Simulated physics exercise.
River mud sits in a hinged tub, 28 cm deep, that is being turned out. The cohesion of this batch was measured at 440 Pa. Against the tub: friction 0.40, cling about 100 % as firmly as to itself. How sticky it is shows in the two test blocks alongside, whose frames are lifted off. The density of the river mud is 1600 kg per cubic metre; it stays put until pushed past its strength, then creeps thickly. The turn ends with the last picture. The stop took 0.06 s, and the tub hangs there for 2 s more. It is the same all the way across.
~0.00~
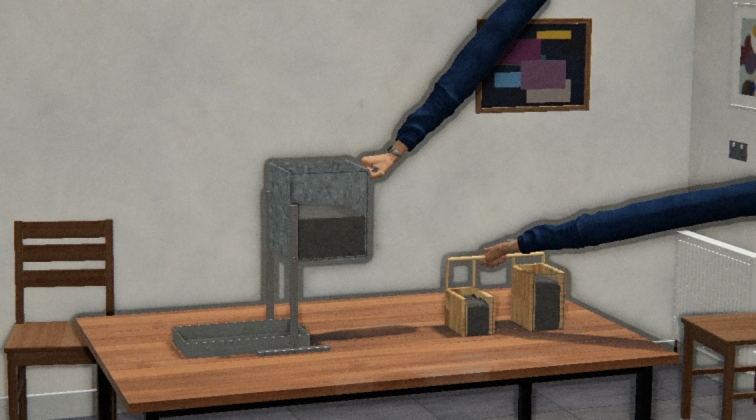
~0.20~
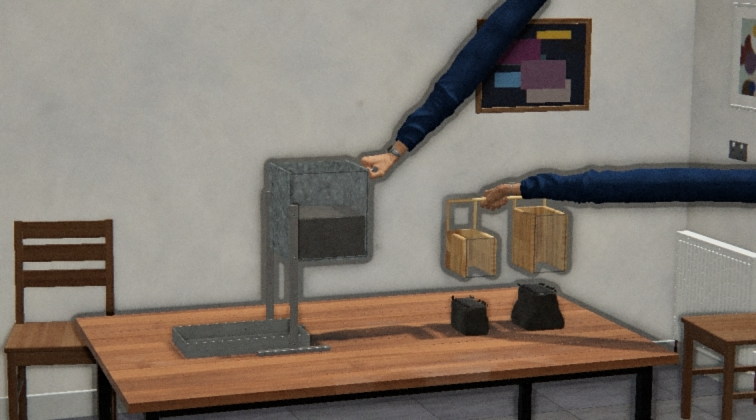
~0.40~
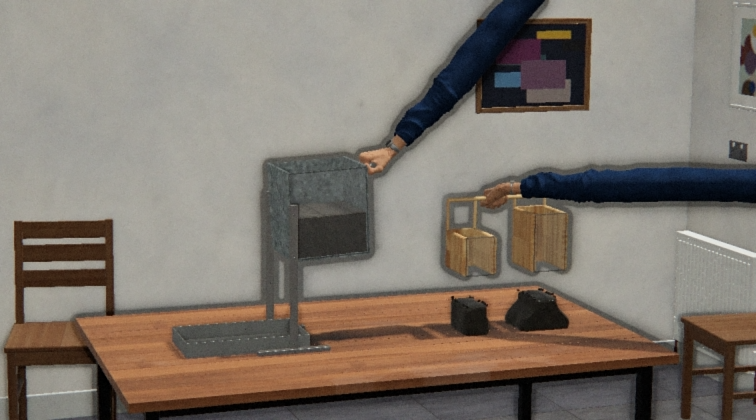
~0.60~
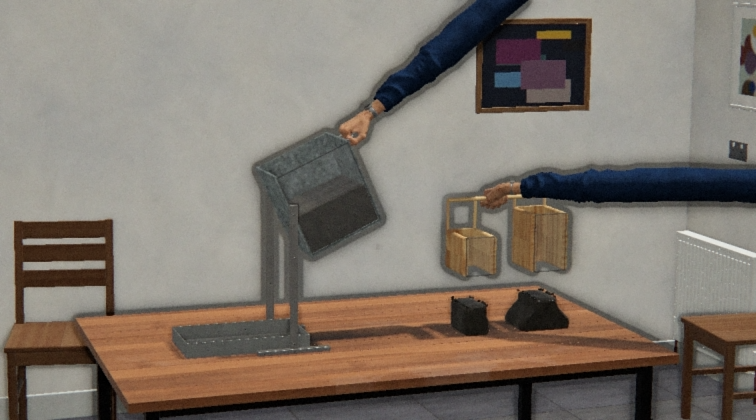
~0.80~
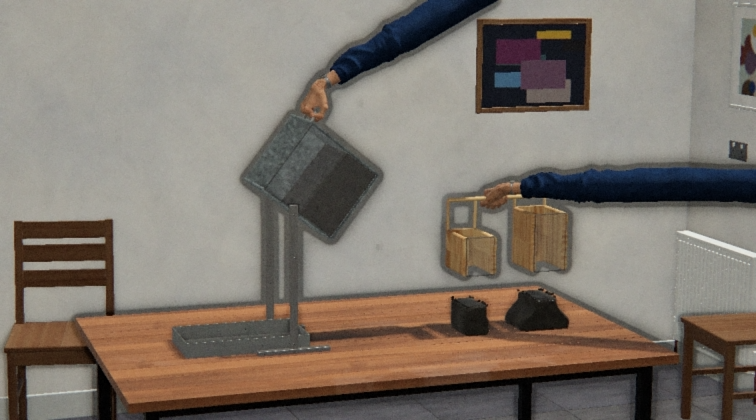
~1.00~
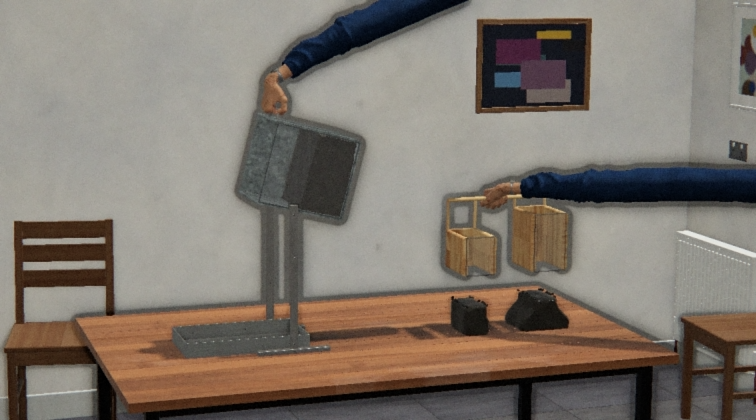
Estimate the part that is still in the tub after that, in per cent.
Close to 100 per cent.
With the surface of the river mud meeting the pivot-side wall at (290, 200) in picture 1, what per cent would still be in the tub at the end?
In that case some 90 per cent.
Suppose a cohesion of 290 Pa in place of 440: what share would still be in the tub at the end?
Then about 95 %.
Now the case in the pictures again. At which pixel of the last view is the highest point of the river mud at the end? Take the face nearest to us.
Near (304, 161).
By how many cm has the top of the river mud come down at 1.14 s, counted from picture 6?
About 3 cm.
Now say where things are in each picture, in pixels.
In the first picture, handle-side rim at (366, 170), tilt 0 degrees; highest point of the river mud at (346, 216); test blocks 11 cm, 16 cm high (left to right).
In the second picture, handle-side rim at (366, 170), tilt 0 degrees; highest point of the river mud at (346, 216); test blocks 10 cm, 13 cm high (left to right).
In the third picture, handle-side rim at (365, 167), tilt 3 degrees; highest point of the river mud at (360, 212); test blocks 10 cm, 11 cm high (left to right).
In the fourth picture, handle-side rim at (346, 142), tilt 24 degrees; highest point of the river mud at (364, 185); test blocks 10 cm, 11 cm high (left to right).
In the fifth picture, handle-side rim at (311, 124), tilt 52 degrees; highest point of the river mud at (348, 154); test blocks 10 cm, 11 cm high (left to right).
In the sixth picture, handle-side rim at (277, 124), tilt 75 degrees; highest point of the river mud at (323, 137); test blocks 10 cm, 11 cm high (left to right).
By 1.14 s, the tub is at 76 degrees and holds 100 %.
By 1.31 s, the tub is at 76 degrees and holds 100 %.
By 1.48 s, the tub is at 76 degrees and holds 100 %.
By 1.65 s, the tub is at 76 degrees and holds 100 %.
By 3.00 s, at the end, the tub is at 76 degrees and holds 100 %.
